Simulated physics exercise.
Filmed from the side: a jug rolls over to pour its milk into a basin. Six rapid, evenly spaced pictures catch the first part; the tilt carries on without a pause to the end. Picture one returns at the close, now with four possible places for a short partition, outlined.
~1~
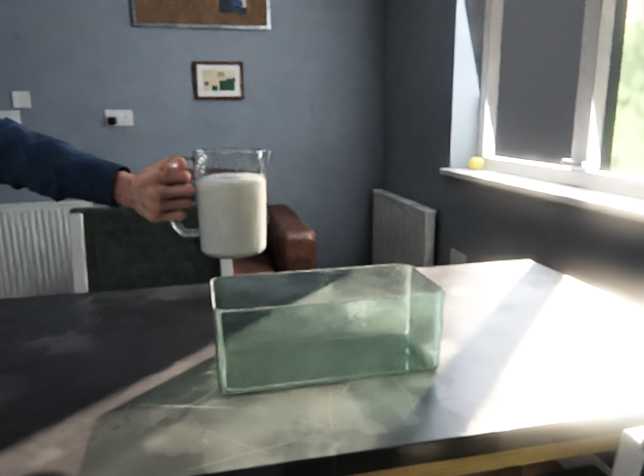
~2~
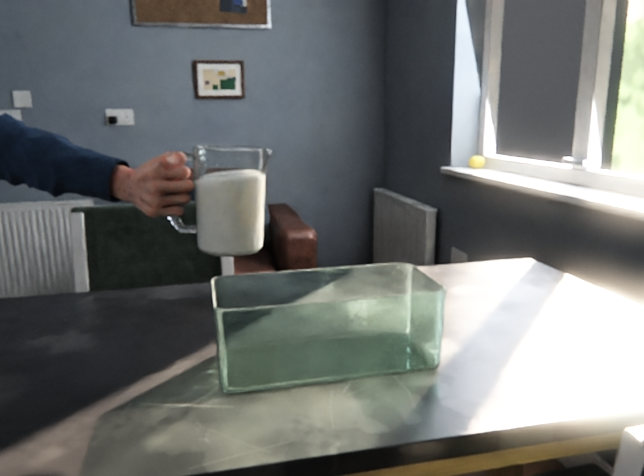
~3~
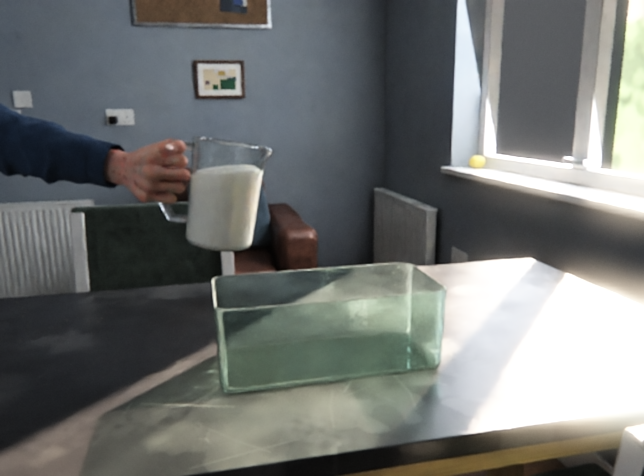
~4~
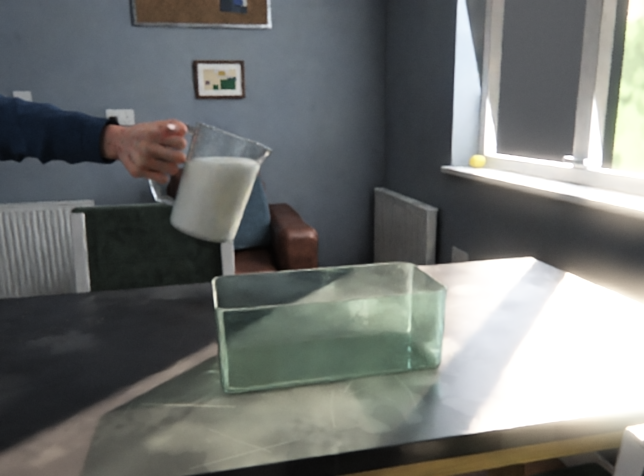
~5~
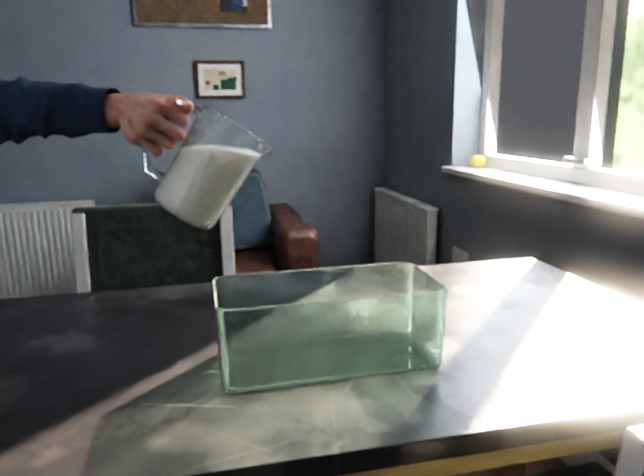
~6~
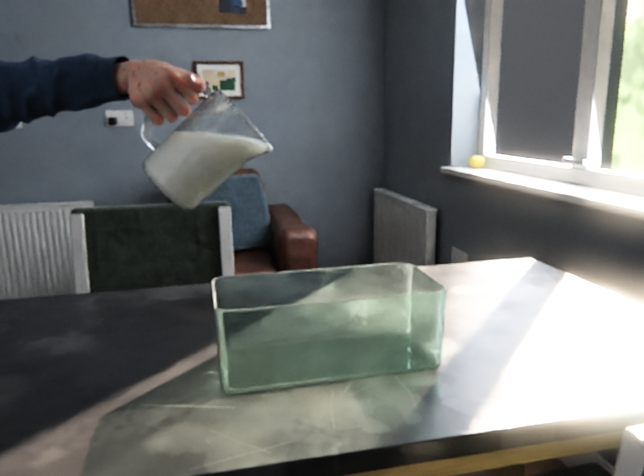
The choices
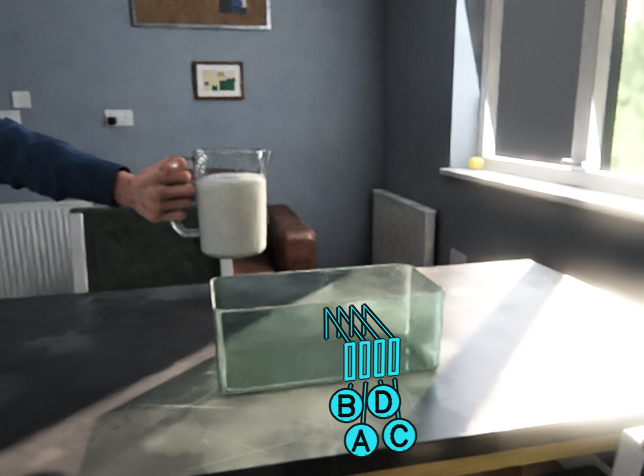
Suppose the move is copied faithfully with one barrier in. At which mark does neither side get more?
D works best here.
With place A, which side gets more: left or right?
The right side.
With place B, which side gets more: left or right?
The right one.
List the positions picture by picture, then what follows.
The first picture shows upright, lip at (271, 152); basin from (220, 392) to (438, 367); nothing has left yet.
The second picture shows tipped about 2°, lip at (272, 151); nothing has left yet.
The third picture shows tipped about 9°, lip at (272, 151); nothing has left yet.
The fourth picture shows tipped about 20°, lip at (271, 150); nothing has left yet.
The fifth picture shows tipped about 34°, lip at (271, 150); nothing has left yet.
The sixth picture shows tipped about 49°, lip at (270, 150); nothing has left yet.
In cyan, A at (365, 382); B at (350, 384); C at (394, 379); D at (380, 381).
With A, about 21 % ends left of the wall and 75 % right of it; 4 % is lost outside.
With B, about 10 % ends left of the wall and 85 % right of it; 5 % is lost outside.
With C, about 82 % ends left of the wall and 14 % right of it; 4 % is lost outside.
With D, about 48 % ends left of the wall and 46 % right of it; 6 % is lost outside.
